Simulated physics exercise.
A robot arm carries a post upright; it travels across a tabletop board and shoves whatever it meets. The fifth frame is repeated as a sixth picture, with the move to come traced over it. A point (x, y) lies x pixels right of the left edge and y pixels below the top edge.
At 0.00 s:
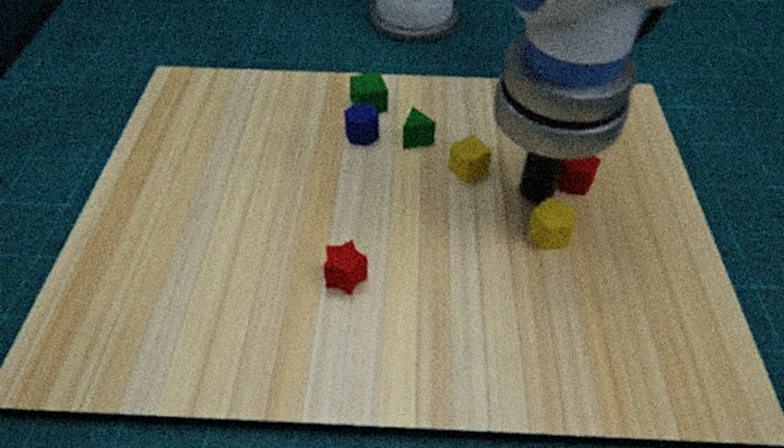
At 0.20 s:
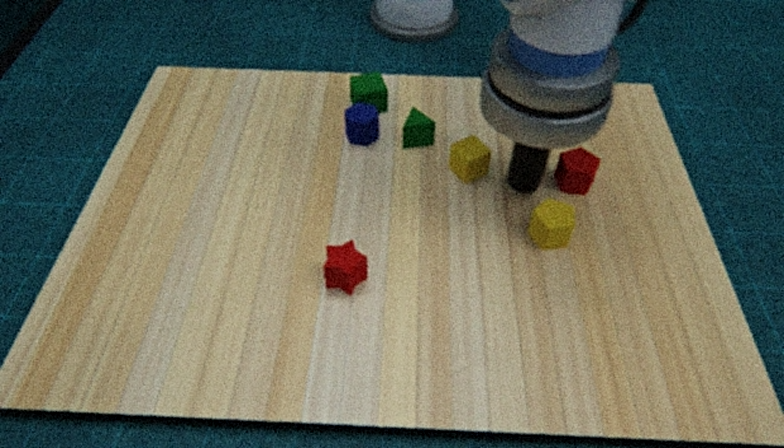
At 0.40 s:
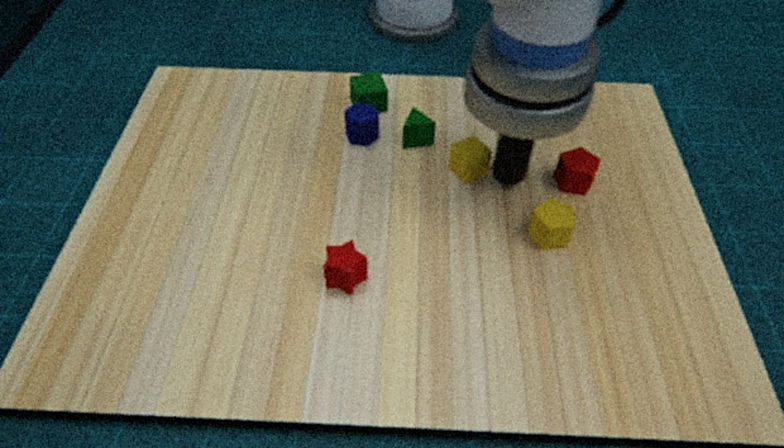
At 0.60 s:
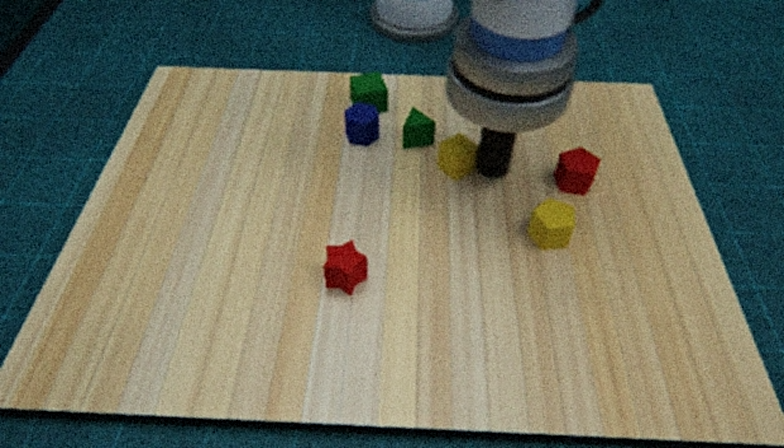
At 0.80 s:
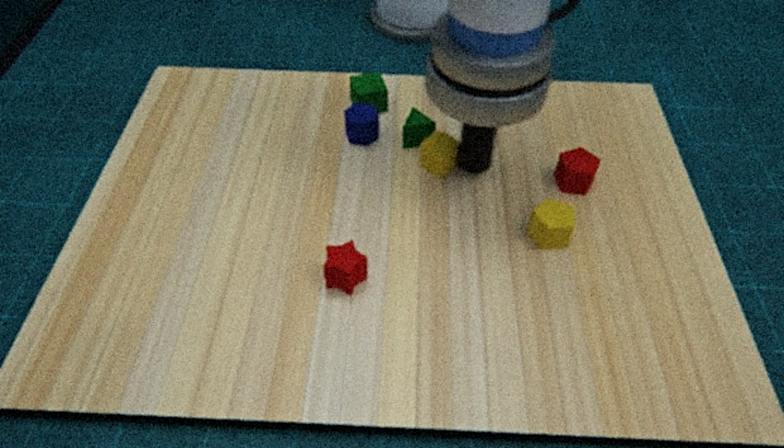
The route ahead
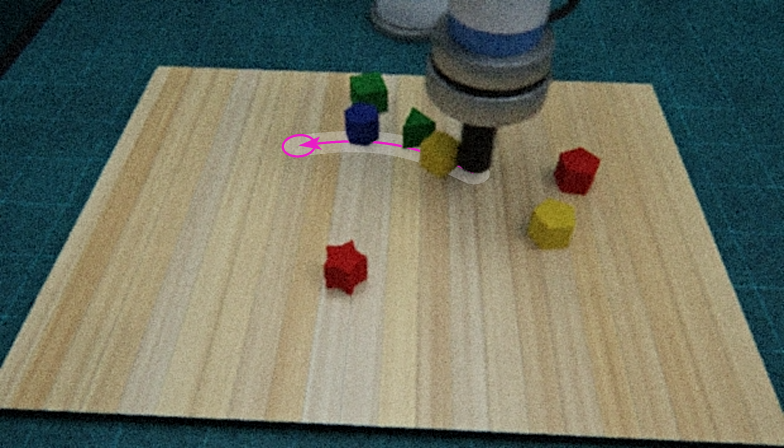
A robot arm moves left and pushes a yellow block toward the green three-sided block.
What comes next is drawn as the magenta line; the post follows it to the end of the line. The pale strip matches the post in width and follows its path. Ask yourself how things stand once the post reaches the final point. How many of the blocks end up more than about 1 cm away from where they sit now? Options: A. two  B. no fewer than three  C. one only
My pick is B.
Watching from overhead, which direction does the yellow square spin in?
Viewed from above, counterclockwise.
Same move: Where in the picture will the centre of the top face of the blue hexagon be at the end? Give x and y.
Located at (306, 101).
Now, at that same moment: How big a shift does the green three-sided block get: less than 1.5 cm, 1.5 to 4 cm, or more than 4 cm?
Between 1.5 and 4 cm.
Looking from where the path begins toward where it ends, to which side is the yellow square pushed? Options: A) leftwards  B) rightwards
The one that fits is A, leftwards.
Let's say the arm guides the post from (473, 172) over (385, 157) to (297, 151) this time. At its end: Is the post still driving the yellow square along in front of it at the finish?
The answer is yes.
The drawn path runs from (473, 172) over (418, 150) and (359, 141) to (299, 146).
What follows on the original path. One third of the way, post (417, 140); green three-sided block (408, 111); yellow square (389, 137), turned 85° anticlockwise.
Two thirds of the way, post (357, 131); blue hexagon (330, 106), turned 20° clockwise; green three-sided block (397, 105), turned 25° clockwise; yellow square (364, 140).
At the end, post (298, 136); blue hexagon (306, 101), turned 90° clockwise; green square not moved; green three-sided block (397, 105), turned 25° clockwise; yellow square (364, 140), turned 125° anticlockwise.
